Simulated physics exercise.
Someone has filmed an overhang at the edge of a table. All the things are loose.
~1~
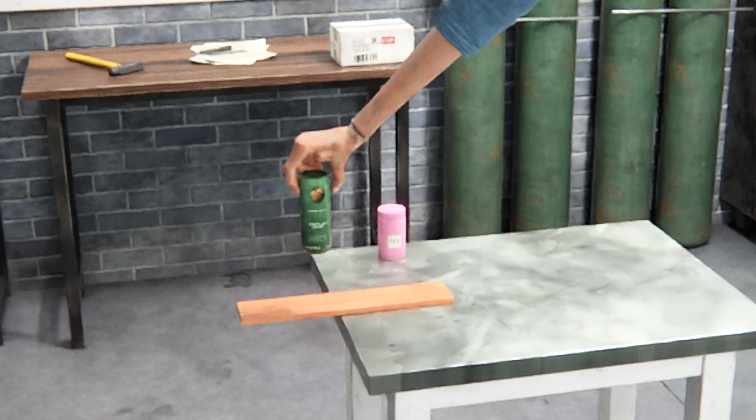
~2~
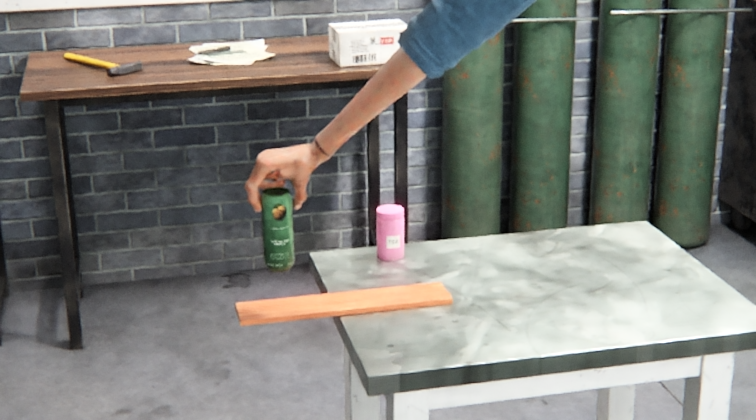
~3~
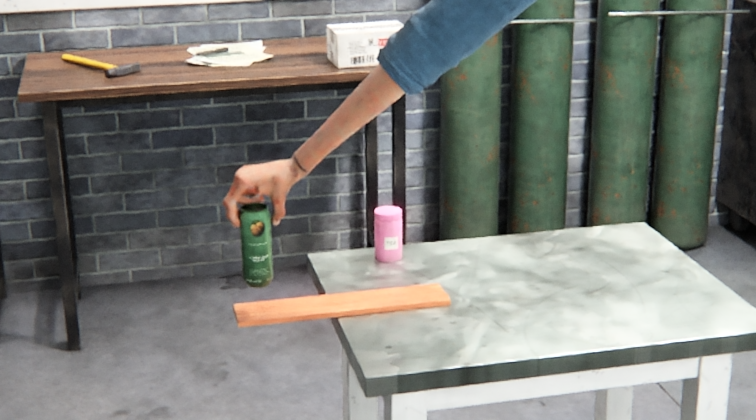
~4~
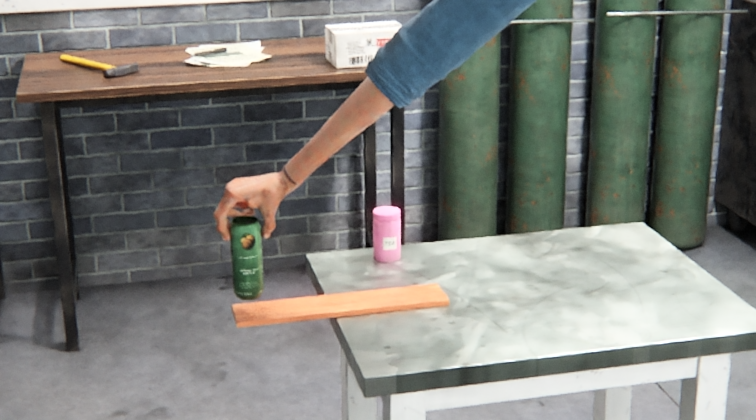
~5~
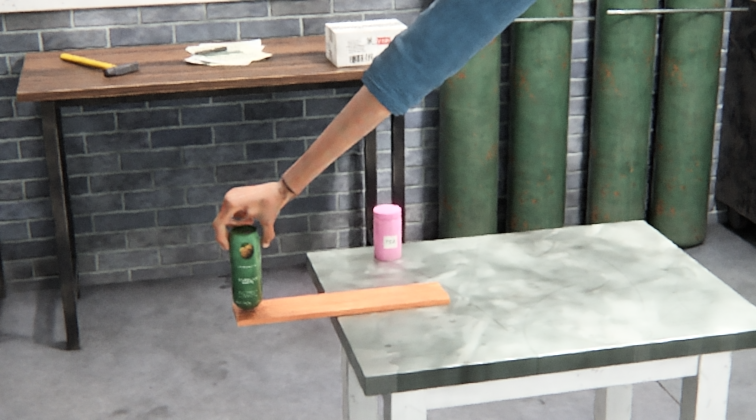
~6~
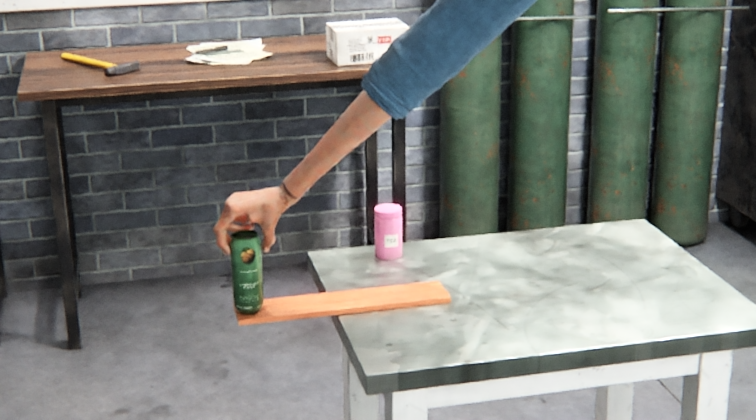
At the start, a hand holds a green can in the air beside a pink jar on a marble-topped table, where an orange wooden board juts past the left edge. The hand moves the can left and downward, then sets it on the board's outer end, still gripping it.
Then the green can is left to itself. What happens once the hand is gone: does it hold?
In the end the plank goes over.
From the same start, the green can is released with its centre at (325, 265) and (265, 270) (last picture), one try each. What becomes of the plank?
In the first case it stays on the table; in the second case it goes over.
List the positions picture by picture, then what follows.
The first picture shows coming down; green can (315, 213); pink jar (392, 232).
The second picture shows coming down; green can (278, 230); pink jar (390, 233).
The third picture shows coming down; green can (256, 246); pink jar (388, 234).
The fourth picture shows coming down; green can (247, 259); pink jar (387, 234).
The fifth picture shows coming down; green can (246, 268); pink jar (387, 233).
The sixth picture shows set down, still held; green can (247, 273); pink jar (388, 232).
Then, 0.40 s on from there, green can now down on the floor or falling; orange plank turned 47° from how it was put.
Then, 0.60 s on from there, orange plank now down on the floor or falling.
Then, 0.70 s on from there, things are still on the move.
Then, 0.90 s on from there, as before.
In the end, down on the floor or falling, green can and orange plank; pink jar unmoved. The plank comes down.
